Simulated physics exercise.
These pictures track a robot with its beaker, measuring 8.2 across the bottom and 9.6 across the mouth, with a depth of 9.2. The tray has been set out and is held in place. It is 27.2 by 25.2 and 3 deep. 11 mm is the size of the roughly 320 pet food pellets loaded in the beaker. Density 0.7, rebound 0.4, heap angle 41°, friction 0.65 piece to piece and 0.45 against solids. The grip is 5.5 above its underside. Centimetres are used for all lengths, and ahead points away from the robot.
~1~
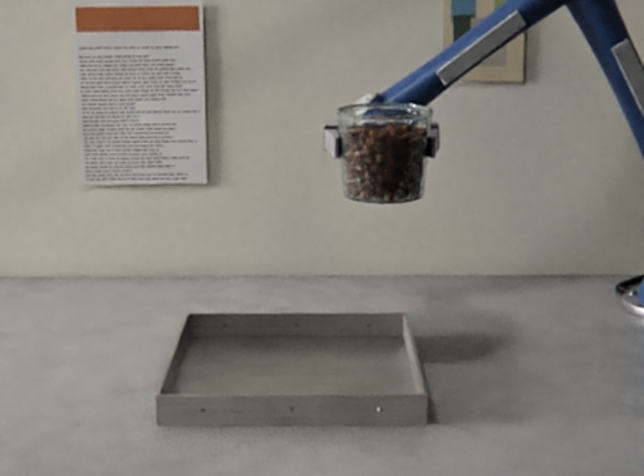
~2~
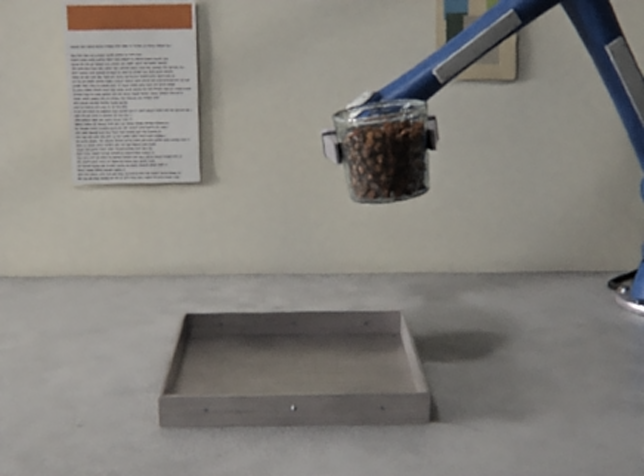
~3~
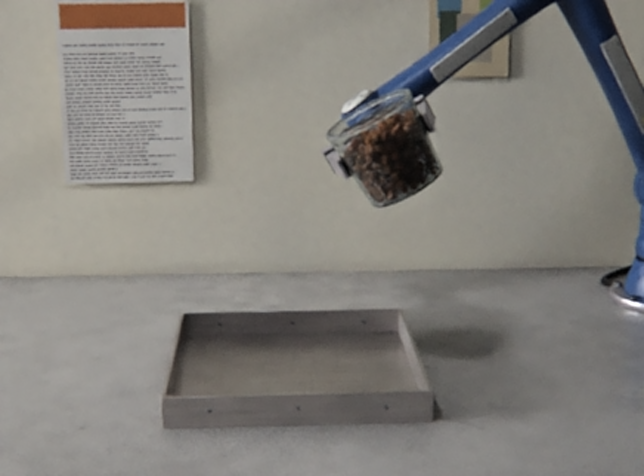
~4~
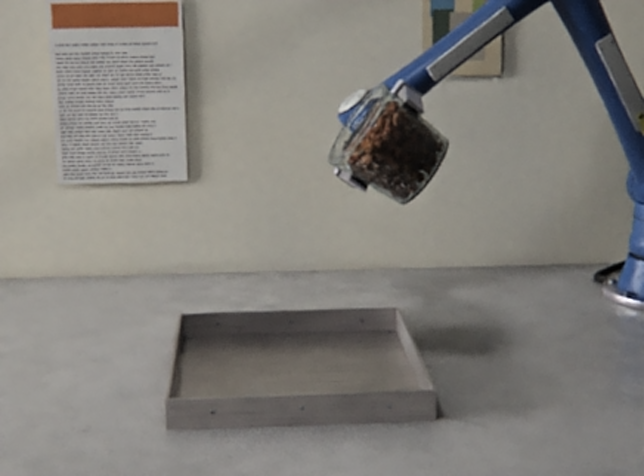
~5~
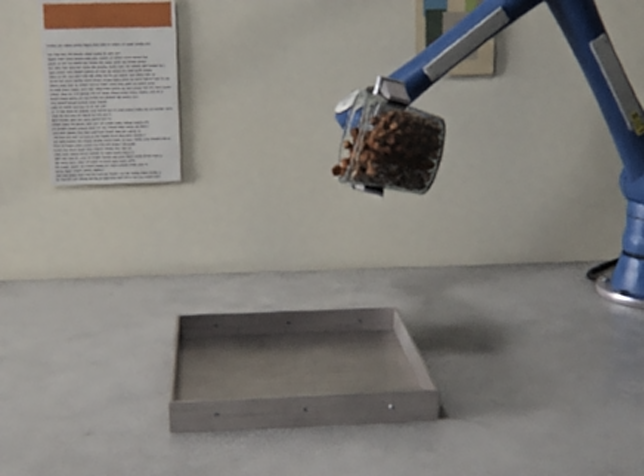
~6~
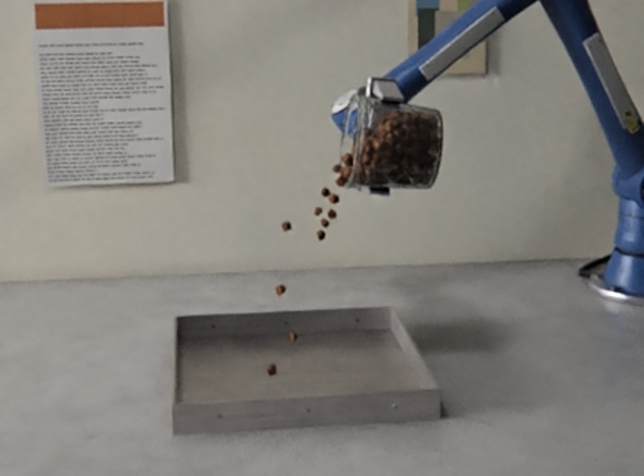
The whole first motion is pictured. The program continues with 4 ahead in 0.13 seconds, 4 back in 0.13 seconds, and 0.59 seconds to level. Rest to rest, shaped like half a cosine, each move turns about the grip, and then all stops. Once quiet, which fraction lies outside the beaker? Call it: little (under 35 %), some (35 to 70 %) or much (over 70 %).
Some - 35 to 70 %.
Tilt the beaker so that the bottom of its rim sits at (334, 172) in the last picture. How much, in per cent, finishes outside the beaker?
Roughly 20 percent, give or take.
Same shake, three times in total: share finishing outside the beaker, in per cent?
Then about 75 per cent.
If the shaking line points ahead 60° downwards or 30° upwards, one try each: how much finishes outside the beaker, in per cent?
Near 10 and 60 percent respectively.
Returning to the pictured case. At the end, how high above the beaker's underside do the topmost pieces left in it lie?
Around 7.5 centimetres above the underside.
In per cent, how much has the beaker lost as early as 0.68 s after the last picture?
About 50 in a hundred parts are out by then.
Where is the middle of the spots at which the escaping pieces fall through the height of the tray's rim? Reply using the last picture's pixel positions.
Their middle lies around (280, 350).
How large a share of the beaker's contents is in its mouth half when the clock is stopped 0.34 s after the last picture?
I'd guess about 50 percent of it.
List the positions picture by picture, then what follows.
Beaker middle at (384, 154), level; upper third of the load around (383, 139), from x 350 to 420, top at y 125; 322 in the beaker, in the first picture.
Beaker middle at (385, 153), tilted 8° forward; upper third of the load around (387, 137), from x 345 to 420, top at y 120, in the second picture.
Beaker middle at (388, 151), tilted 29° forward; upper third of the load around (394, 137), from x 350 to 430, top at y 110, in the third picture.
Beaker middle at (391, 149), tilted 54° forward; upper third of the load around (396, 132), from x 350 to 440, top at y 105, in the fourth picture.
Beaker middle at (393, 147), tilted 75° forward; upper third of the load around (400, 132), from x 335 to 435, top at y 115, in the fifth picture.
Beaker middle at (392, 145), tilted 83° forward; upper third of the load around (405, 132), from x 275 to 435, top at y 115; 312 in the beaker, 2 in the tray, 8 in flight or on a rim, in the sixth picture.
Then, 0.34 s later, tilted 79° forward, highest piece 27 above the table; 176 in the beaker, 55 in the tray, 91 in flight or on a rim.
Then, 0.68 s later, tilted 16° forward, highest piece 30 above the table; 168 in the beaker, 152 in the tray, 2 in flight or on a rim.
Then, 1.05 s later, level, highest piece 29 above the table; 168 in the beaker, 154 in the tray.
Then, 2.10 s later, level, highest piece 29 above the table; 168 in the beaker, 154 in the tray.
At rest, 168 in the beaker, 154 in the tray. That is 48 % outside the beaker.
